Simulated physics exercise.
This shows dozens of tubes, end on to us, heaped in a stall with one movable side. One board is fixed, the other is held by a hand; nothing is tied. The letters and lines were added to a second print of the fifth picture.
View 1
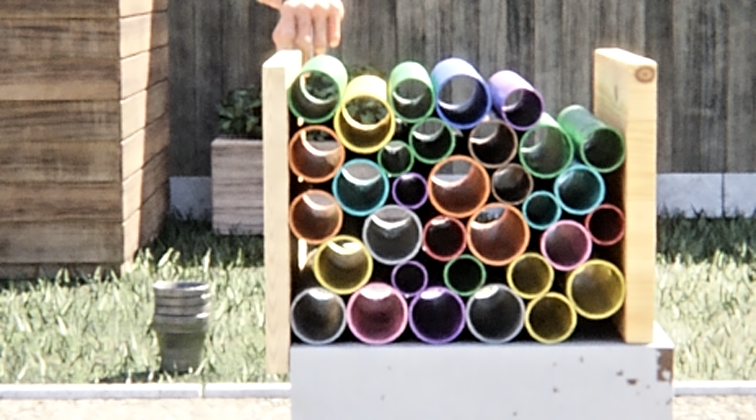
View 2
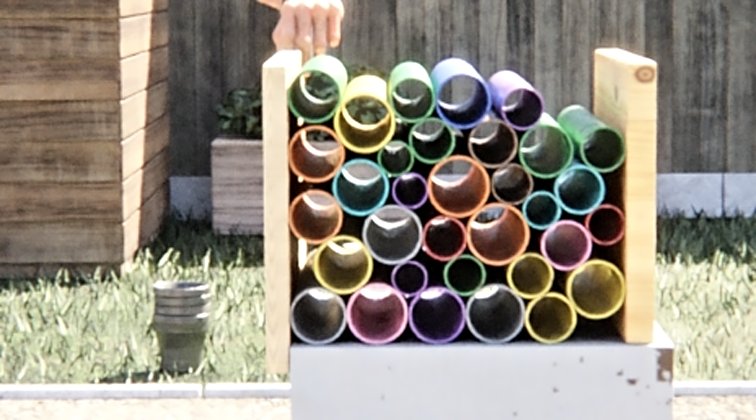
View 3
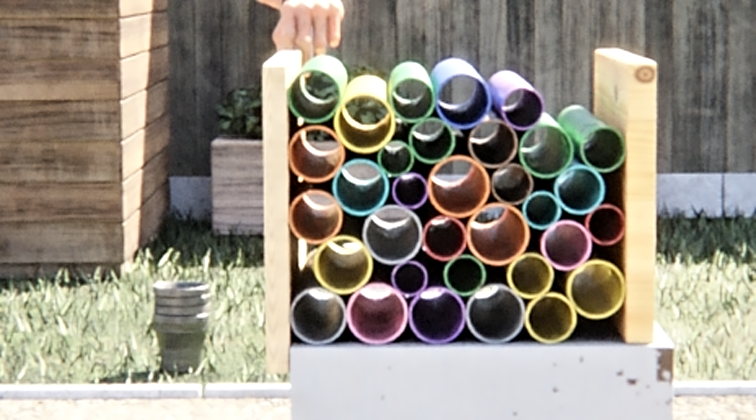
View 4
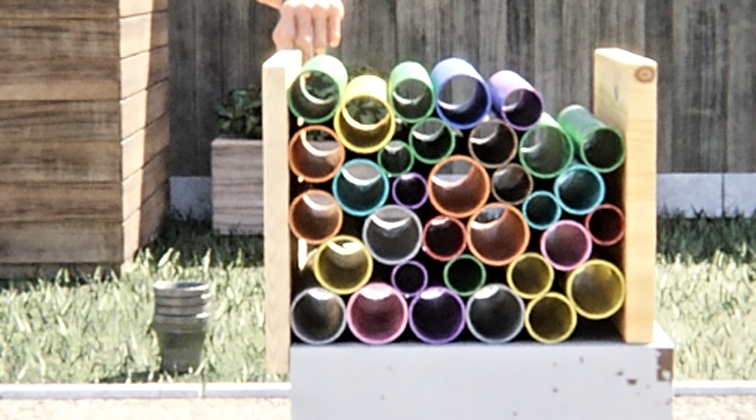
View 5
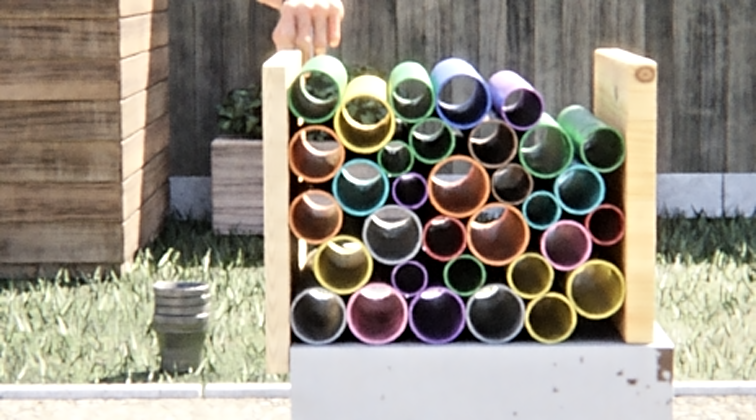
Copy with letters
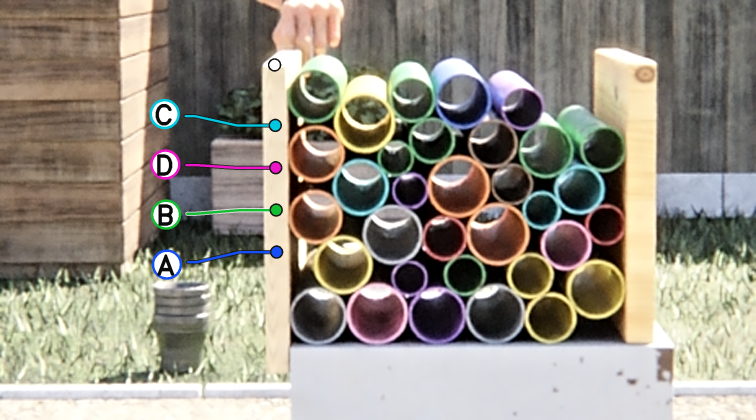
The clip opens on dozens of colourful tubes heaped in a stall between two upright wooden boards, set on a pale block outdoors, with a hand at the top of the left board. Through to the end, the hand stays in place, and neither the tubes nor the boards visibly move.
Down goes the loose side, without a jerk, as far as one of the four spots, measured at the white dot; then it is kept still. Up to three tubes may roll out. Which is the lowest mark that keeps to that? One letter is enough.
The last mark within the limit is D.
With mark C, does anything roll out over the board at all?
No.
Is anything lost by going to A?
Yes, at A.
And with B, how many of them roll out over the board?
It comes to four.
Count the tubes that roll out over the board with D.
With D, one.
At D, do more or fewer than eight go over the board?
It loses fewer than eight.
On the marked copy, A at (277, 252); B at (276, 210); C at (275, 126); D at (276, 168); the white dot at (275, 65).
With D. Early on, top of the board (287, 118).
Further on, top of the board (288, 167).
At the end, top of the board (288, 167), one out over the board.
As for the rest, A four out over the board; B four out over the board; C none out over the board.
